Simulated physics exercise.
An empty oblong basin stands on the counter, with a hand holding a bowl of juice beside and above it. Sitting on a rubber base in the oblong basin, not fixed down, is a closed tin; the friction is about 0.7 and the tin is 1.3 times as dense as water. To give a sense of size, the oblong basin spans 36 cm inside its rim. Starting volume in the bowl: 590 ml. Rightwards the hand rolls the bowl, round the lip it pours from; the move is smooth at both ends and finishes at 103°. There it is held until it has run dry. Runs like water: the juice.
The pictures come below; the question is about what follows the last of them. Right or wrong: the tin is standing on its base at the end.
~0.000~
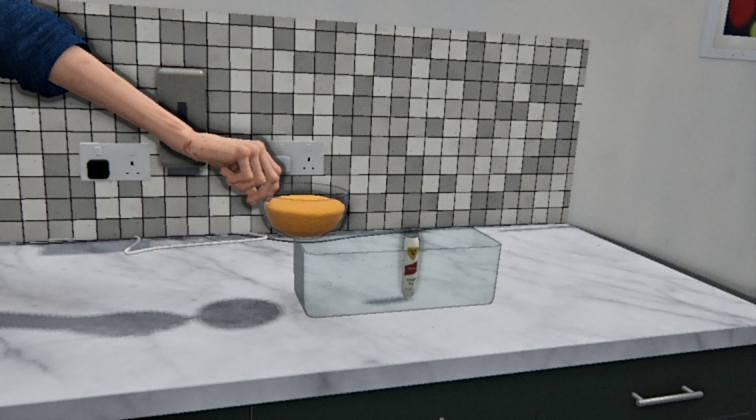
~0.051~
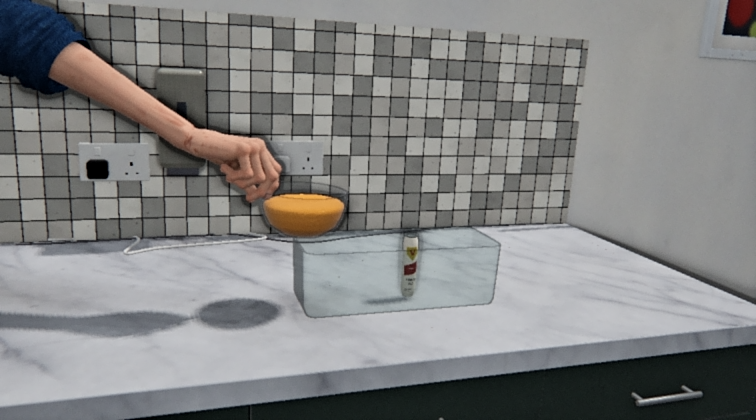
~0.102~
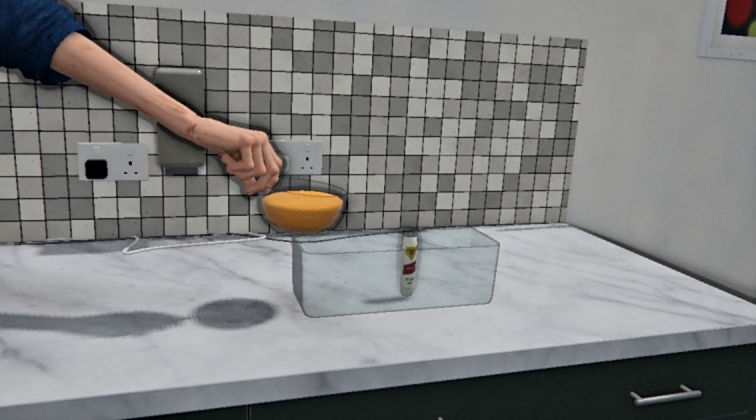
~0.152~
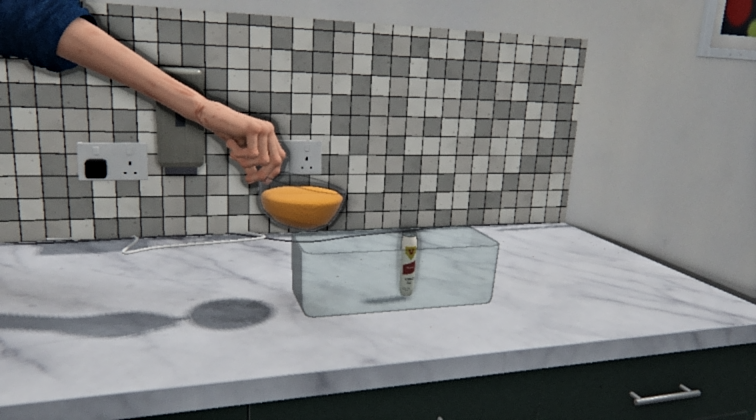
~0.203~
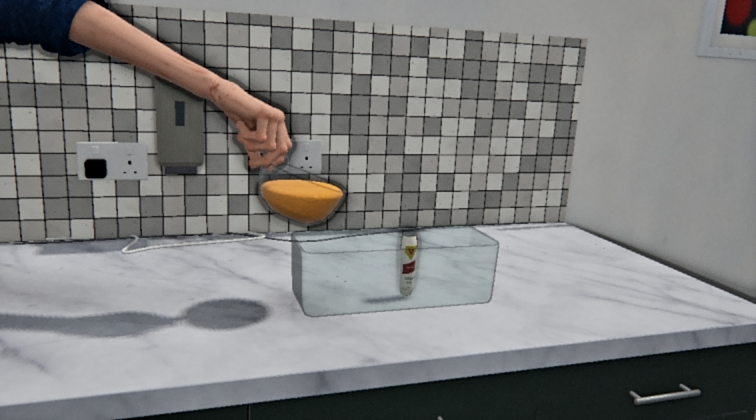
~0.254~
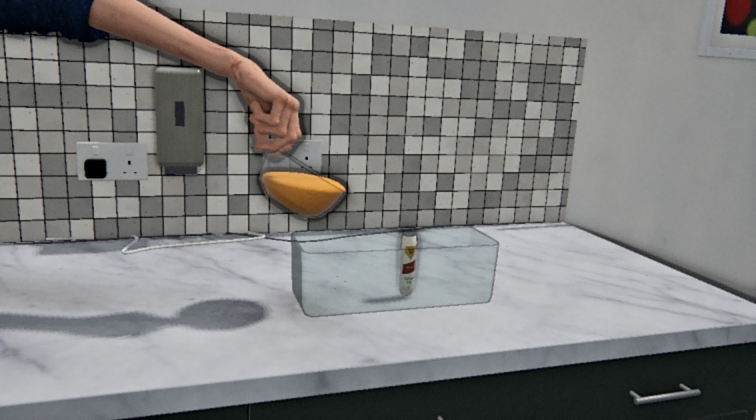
Wrong, it is lying on its side.
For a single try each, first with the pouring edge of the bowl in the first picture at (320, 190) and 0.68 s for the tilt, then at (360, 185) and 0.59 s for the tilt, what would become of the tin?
Run one: It does not tip. Run two: It tumbles.
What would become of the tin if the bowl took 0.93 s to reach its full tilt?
Outcome - the tin comes down.
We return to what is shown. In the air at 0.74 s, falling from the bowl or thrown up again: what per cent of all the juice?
Roughly 9 per cent.
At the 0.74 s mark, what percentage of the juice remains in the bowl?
1 per cent or so.
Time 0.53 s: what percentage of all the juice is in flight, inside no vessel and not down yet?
52 %.
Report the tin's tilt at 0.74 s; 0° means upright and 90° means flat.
I'd say it is close to 20 degrees off upright.
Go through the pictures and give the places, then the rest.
The first frame shows tilt 0°; pouring edge (346, 192); surface from (264, 204) to (343, 203); the oblong basin's rim runs from (299, 244) to (487, 236); the tin's top is at (412, 238).
The second frame shows tilt 1°; pouring edge (346, 192); surface from (263, 203) to (342, 201).
The third frame shows tilt 6°; pouring edge (345, 191); surface from (262, 200) to (341, 198).
The fourth frame shows tilt 12°; pouring edge (344, 191); surface from (261, 195) to (340, 194).
The fifth frame shows tilt 21°; pouring edge (344, 191); surface from (261, 186) to (341, 188).
The sixth frame shows tilt 32°; pouring edge (343, 191); surface from (262, 176) to (343, 185); 1 per cent is over the edge.
After 0.53 s the tilt is 91° and 34 per cent is still to pour; the tin stands where it began.
After 0.74 s the tilt is 103° and 1 per cent is still to pour; the tin leans 18°.
After 0.95 s the tilt is 103° and 0 per cent is still to pour; the tin lies on its side.
After 1.18 s the tilt is 103° and 0 per cent is still to pour; the tin lies on its side.
In the end the tin lies on its side.
